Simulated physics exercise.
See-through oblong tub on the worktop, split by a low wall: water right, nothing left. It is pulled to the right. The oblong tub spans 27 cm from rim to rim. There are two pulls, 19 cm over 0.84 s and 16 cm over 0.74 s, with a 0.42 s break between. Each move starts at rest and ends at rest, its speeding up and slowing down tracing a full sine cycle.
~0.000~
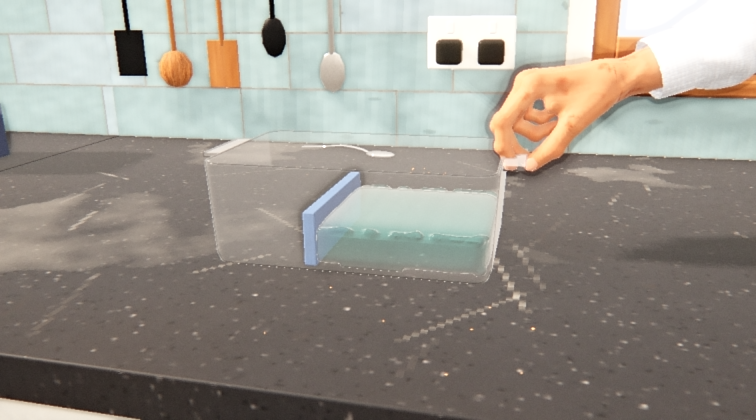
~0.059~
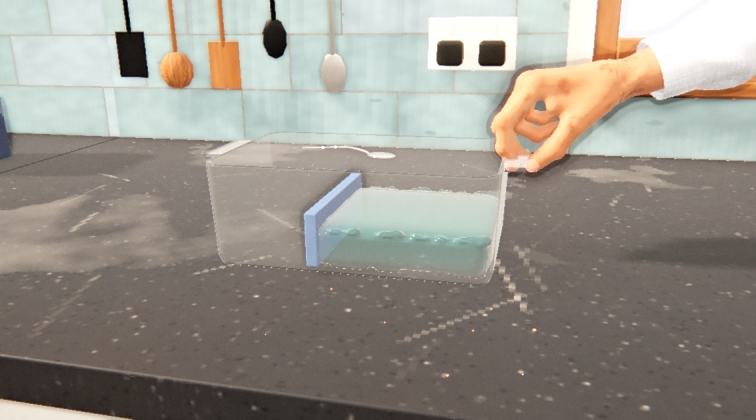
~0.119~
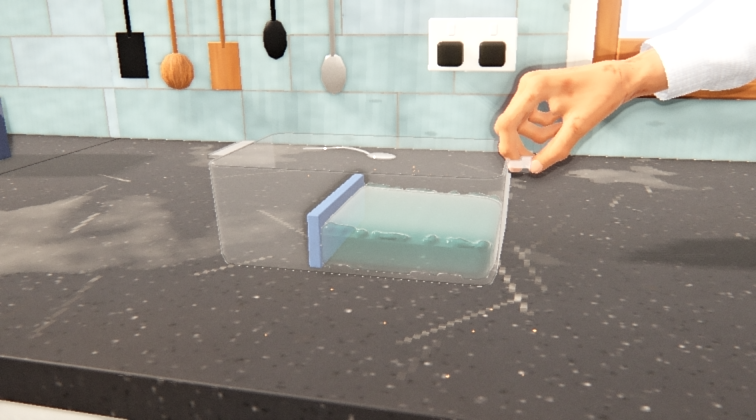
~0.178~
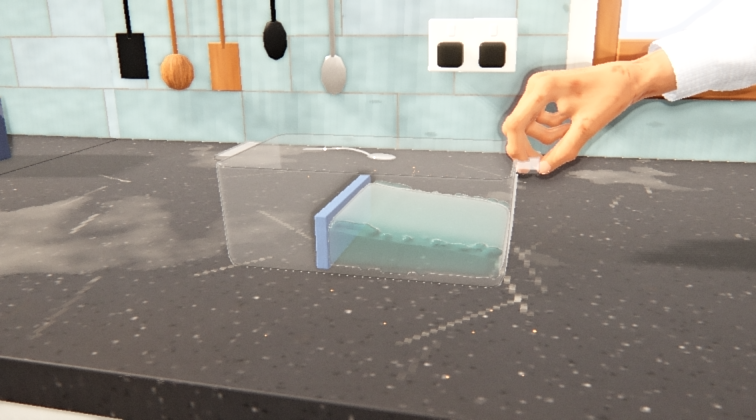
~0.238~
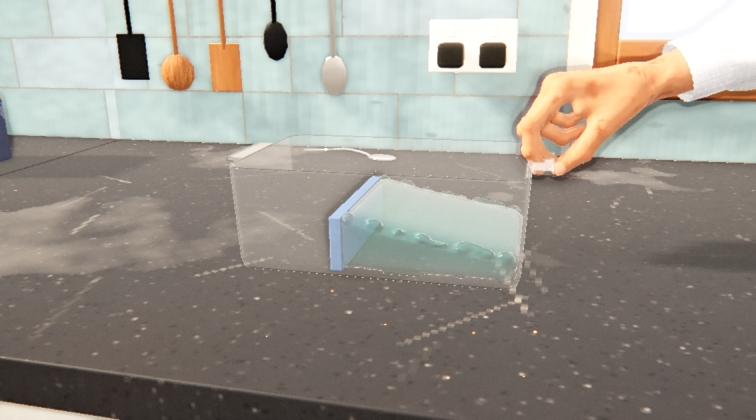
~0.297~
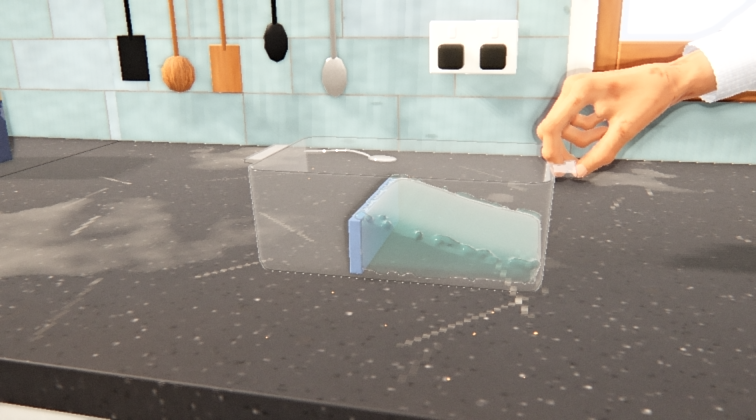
To begin with, a hand grips the right rim of a see-through oblong tub on a dark worktop, with level water to the right of a low blue divider. The hand then draws the tub a short way right, and the water's surface slants, higher by the divider and lower at the right.
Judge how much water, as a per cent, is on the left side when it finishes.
Around 22 per cent finishes there.
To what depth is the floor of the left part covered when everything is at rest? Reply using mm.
At rest it's around 16 mm deep.
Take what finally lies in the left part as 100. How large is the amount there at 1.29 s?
It works out to around 20 per cent.
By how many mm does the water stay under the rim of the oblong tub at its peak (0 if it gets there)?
5 mm.
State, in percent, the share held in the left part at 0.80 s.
About 2 per cent.
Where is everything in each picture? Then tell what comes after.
In the first frame, 0.0 cm from the start; oblong tub, level (342, 202) left, (497, 212) right, rim (504, 158); the top of the divider is at (310, 215).
In the second frame, 0.0 cm from the start; oblong tub, level (343, 203) left, (498, 214) right.
In the third frame, 0.3 cm from the start; oblong tub, level (345, 201) left, (501, 217) right.
In the fourth frame, 1.1 cm from the start; oblong tub, level (353, 198) left, (508, 222) right.
In the fifth frame, 2.4 cm from the start; oblong tub, level (364, 193) left, (522, 229) right.
In the sixth frame, 4.2 cm from the start; oblong tub, level (376, 192) left, (538, 234) right.
After 0.80 s it has gone 19 cm; 2 per cent is on the left side and 0 is out of the oblong tub.
After 1.29 s it has gone 19 cm; 5 per cent is on the left side and 0 is out of the oblong tub.
After 1.79 s it has gone 33 cm; 16 per cent is on the left side and 0 is out of the oblong tub.
After 2.29 s it has gone 35 cm; 22 per cent is on the left side and 1 is out of the oblong tub.
In the end 22 per cent is on the left side and 1 is out of the oblong tub.
